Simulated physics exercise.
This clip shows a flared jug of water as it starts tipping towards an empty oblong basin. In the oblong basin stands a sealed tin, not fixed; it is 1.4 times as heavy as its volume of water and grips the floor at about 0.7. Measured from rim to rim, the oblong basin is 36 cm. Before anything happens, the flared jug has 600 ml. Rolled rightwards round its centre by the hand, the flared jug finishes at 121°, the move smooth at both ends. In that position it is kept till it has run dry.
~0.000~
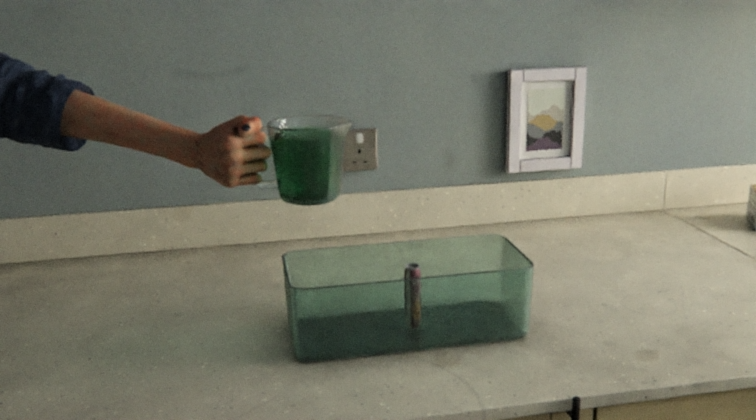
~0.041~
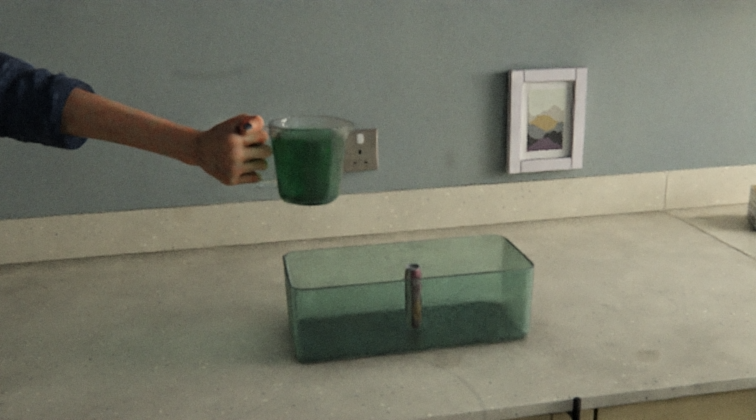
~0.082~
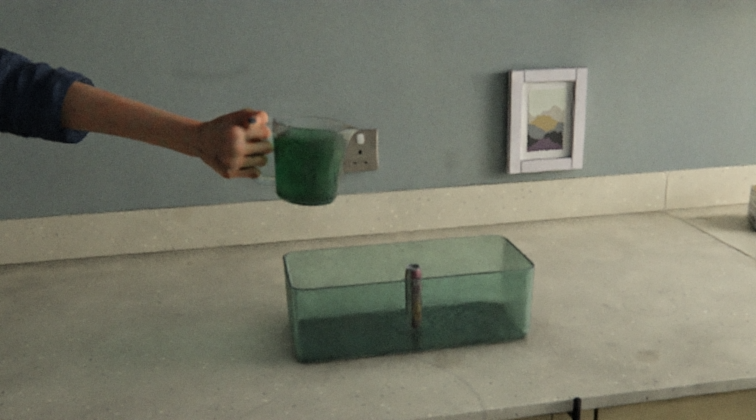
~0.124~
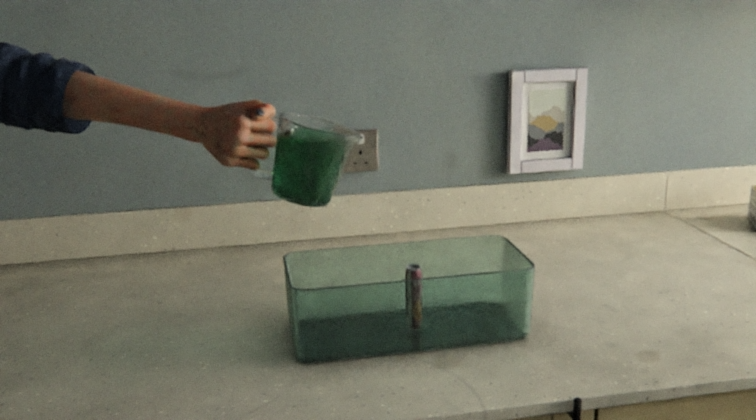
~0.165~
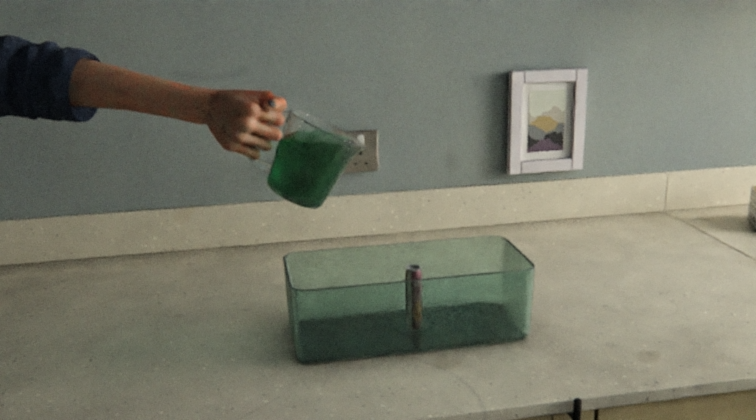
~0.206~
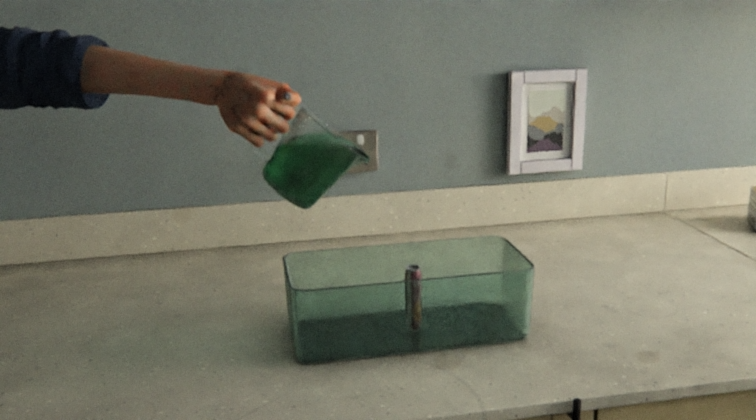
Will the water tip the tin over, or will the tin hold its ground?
It is tipped over.
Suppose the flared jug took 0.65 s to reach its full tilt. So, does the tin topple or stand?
The tin tumbles.
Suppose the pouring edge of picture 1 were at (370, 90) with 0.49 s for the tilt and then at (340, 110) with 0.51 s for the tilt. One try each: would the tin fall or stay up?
The tin overturns the first time and overturns the second time.
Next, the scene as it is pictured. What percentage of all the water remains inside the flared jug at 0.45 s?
About 32 percent.
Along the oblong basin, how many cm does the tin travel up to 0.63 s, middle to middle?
Some 3 cm.
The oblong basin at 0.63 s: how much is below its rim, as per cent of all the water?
Near 90 in a hundred.
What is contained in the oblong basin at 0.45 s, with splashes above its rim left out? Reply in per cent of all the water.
Estimate - around 32 in a hundred parts.
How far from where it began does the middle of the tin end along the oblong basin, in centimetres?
In the end the tin's centre has shifted about 9.0 centimetres.
By 0.45 s the tilt is 116° and 31 per cent is still to pour; the tin stands where it began.
By 0.63 s the tilt is 121° and 1 per cent is still to pour; the tin leans 8°.
By 0.82 s the tilt is 121° and 0 per cent is still to pour; the tin lies on its side.
By 1.02 s the tilt is 121° and 0 per cent is still to pour; the tin lies on its side.
At rest the tin lies on its side.
